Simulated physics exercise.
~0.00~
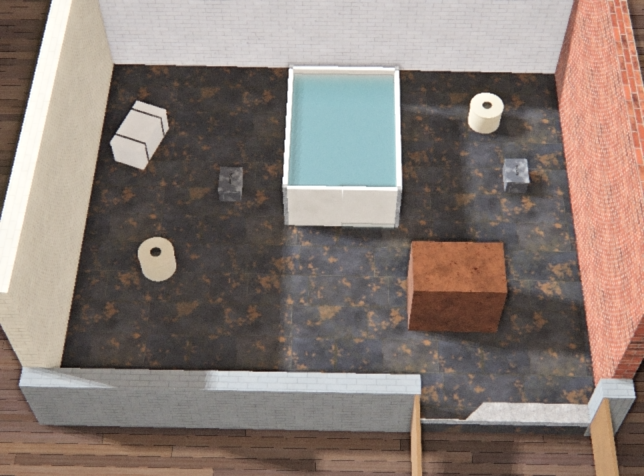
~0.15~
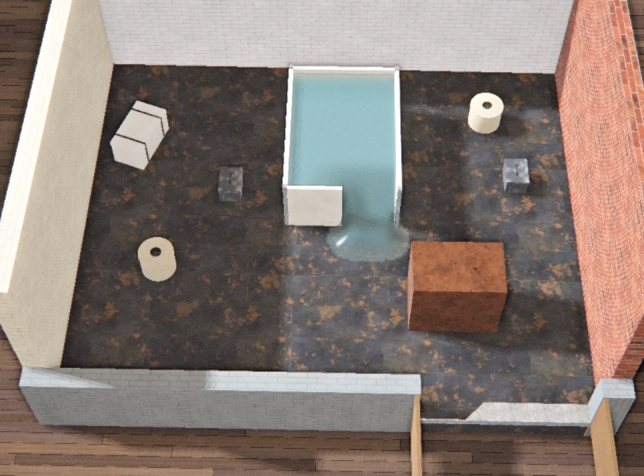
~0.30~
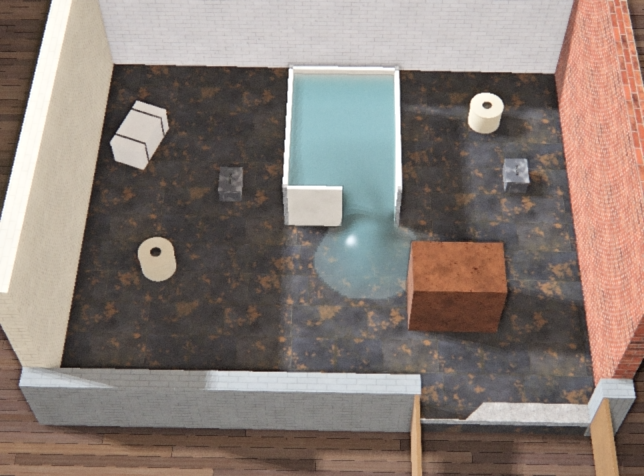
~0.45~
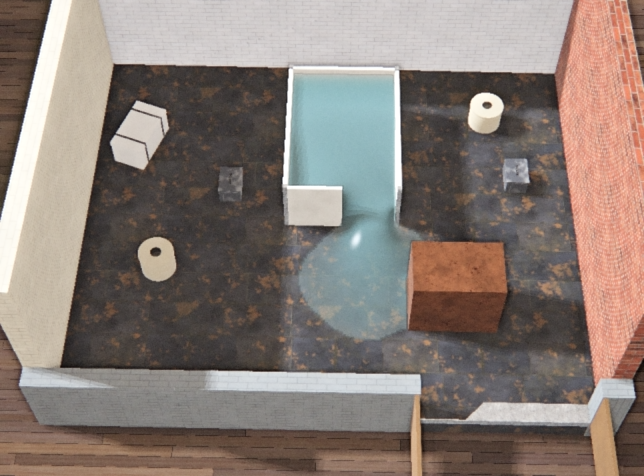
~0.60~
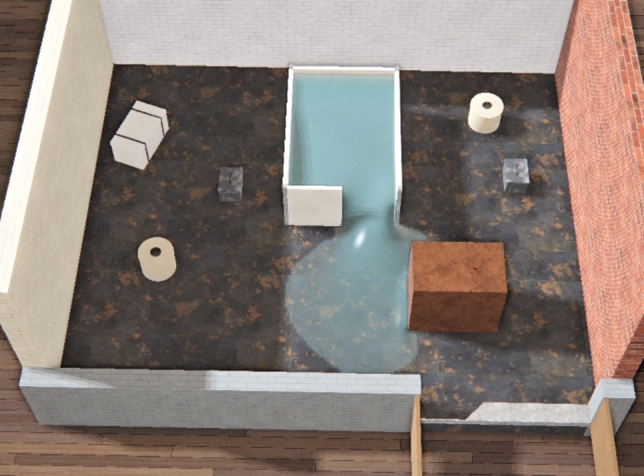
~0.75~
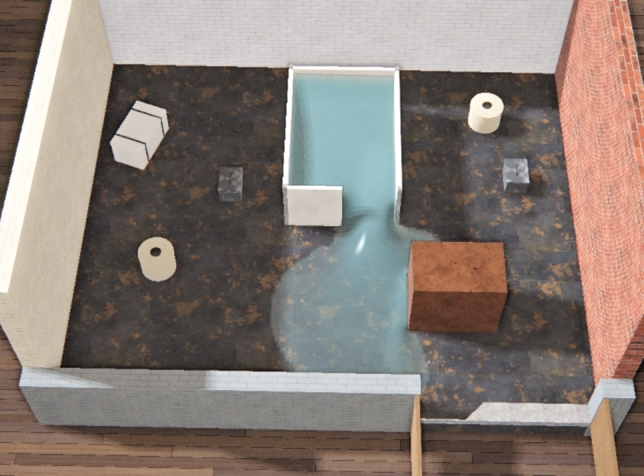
The clip opens on a walled yard with a full tank of blue water amid scattered blocks and cylinders. Part of the tank's near side gives way at the right, and water pours through the gap, spreading past the brown box to the near wall, while the surrounding objects stay put.
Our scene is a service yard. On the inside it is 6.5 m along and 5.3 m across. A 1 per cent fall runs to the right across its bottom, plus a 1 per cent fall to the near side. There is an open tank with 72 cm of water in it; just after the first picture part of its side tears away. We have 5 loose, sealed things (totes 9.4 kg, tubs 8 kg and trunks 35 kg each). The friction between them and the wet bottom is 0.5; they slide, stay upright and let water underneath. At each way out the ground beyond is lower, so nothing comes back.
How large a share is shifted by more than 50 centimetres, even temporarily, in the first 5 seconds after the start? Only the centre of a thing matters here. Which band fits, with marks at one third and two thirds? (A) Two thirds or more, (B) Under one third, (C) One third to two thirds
Under one third.
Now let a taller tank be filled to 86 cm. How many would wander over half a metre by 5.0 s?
Under that setup the answer is 1.
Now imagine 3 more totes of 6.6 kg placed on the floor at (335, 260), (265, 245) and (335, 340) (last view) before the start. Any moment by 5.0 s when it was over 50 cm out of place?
Taking them one by one: It goes beyond, then it stays within, then it goes beyond.
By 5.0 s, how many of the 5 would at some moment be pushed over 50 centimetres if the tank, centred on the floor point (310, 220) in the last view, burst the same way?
Then 0.
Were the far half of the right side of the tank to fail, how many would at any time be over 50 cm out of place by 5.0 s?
In that case the number is 2.
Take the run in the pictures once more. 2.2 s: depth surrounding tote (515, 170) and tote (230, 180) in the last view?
Some 0 cm at the first, some 0 cm at the second.
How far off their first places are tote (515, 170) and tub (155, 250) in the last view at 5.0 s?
Going in order, that's 0 cm for one and 30 cm for the other.
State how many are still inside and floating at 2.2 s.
At that moment it comes to 0.
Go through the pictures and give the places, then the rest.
In the first picture, a tote at (230, 179), on the bottom; a tub at (155, 252), on the bottom; 2.9 m2 under water; 0 of 5 have shifted.
In the second picture, a tote at (230, 179) rests on the ground; a tub at (155, 252) rests on the ground; water covers 3.4 m2; 0 of 5 have shifted.
In the third picture, a tote at (230, 179) rests on the ground; a tub at (155, 252) rests on the ground; water covers 4.1 m2; 0 of 5 have shifted.
In the fourth picture, a tote at (230, 179) rests on the ground; a tub at (155, 252) rests on the ground; water covers 5.0 m2; 0 of 5 have shifted.
In the fifth picture, a tote at (230, 179) rests on the ground; a tub at (155, 252) rests on the ground; water covers 6.0 m2; 0 of 5 have shifted.
In the sixth picture, a tote at (230, 179), on the bottom; a tub at (155, 252) rests on the ground; 7.0 m2 under water; 0 of 5 have shifted.
After 1.1 s 0 of 5 are over 50 cm from their spots; 0 afloat.
After 2.2 s 0 of 5 are over 50 cm from their spots; 0 afloat.
After 3.5 s 0 of 5 are over 50 cm from their spots; 0 afloat.
After 5.0 s 0 of 5 are over 50 cm from their spots, and 0 have been at some point; 0 afloat.
